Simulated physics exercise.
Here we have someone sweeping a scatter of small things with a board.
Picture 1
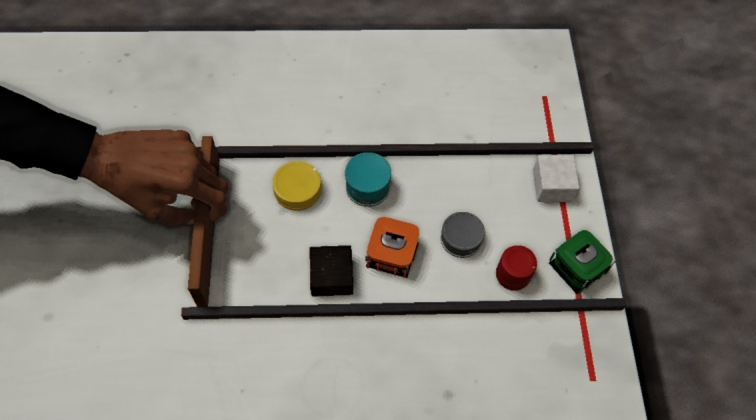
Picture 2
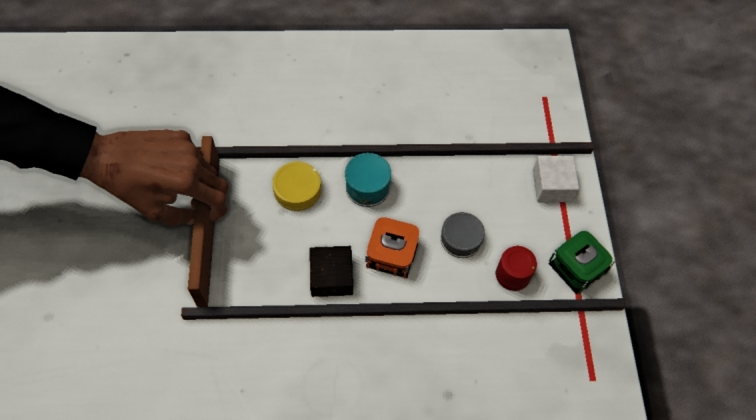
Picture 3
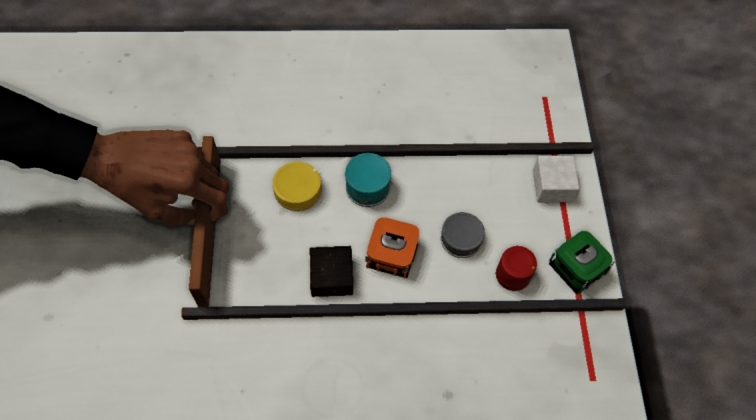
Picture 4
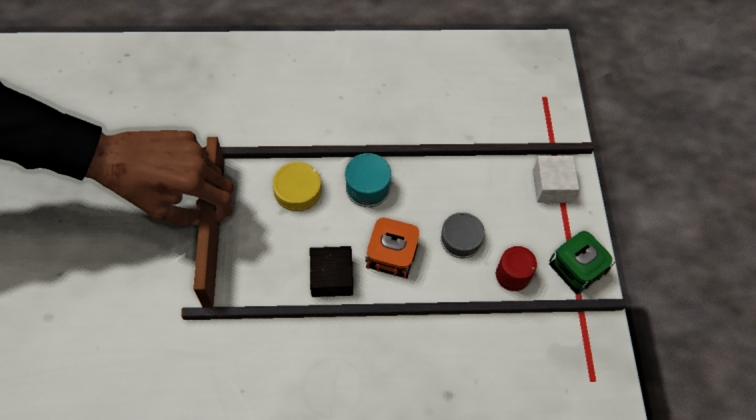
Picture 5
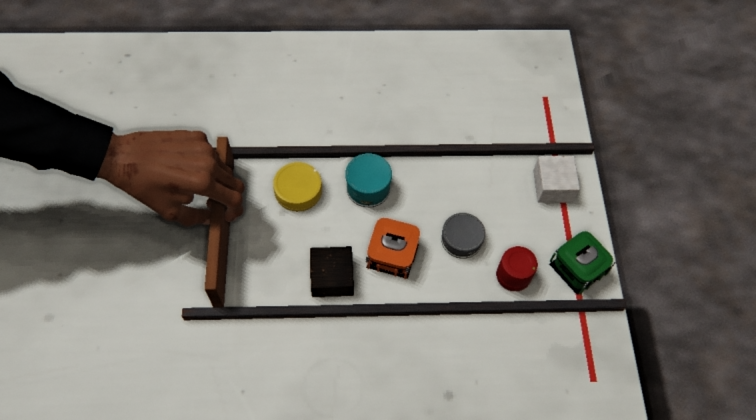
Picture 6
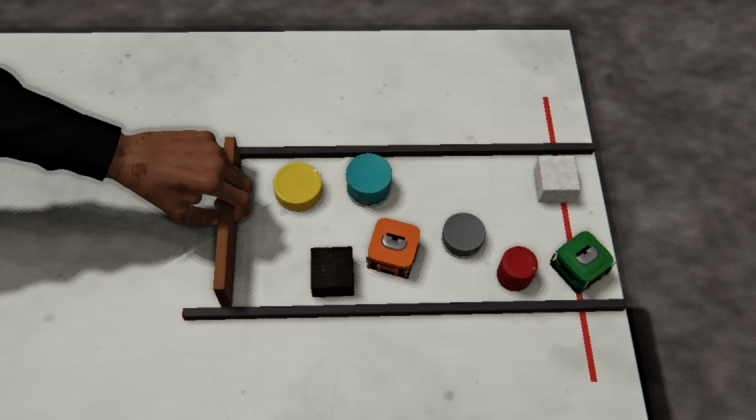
A hand slides a wooden board slightly right toward small scattered objects that stay still.
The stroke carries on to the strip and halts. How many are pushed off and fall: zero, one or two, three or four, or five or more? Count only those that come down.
Here the number that fall off is five or more.
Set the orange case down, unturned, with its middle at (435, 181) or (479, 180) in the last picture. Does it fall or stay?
In turn it tumbles off; is lost.
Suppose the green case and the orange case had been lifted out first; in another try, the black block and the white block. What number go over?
First 3, then 3.
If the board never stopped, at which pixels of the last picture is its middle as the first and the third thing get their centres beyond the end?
First at (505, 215), next at (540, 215).
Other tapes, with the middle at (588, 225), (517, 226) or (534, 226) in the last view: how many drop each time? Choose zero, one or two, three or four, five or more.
The falls would be five or over; either one or two; just one or two.
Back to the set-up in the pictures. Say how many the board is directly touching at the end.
In contact: 3.
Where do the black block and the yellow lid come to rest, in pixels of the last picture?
The black block stops around (599, 274); the yellow lid around (586, 184).
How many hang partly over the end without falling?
It comes to 2.
Soon after, none off yet; green case at rest near (582, 262); white block at rest near (556, 180); red lid at rest near (517, 269).
Then, none off yet; green case at rest near (582, 262); white block moved a little near (569, 176); red lid moved a little near (531, 269).
At rest, the number that fall off is five or more; fallen, turquoise pot, grey tin, red lid, white block and green case.
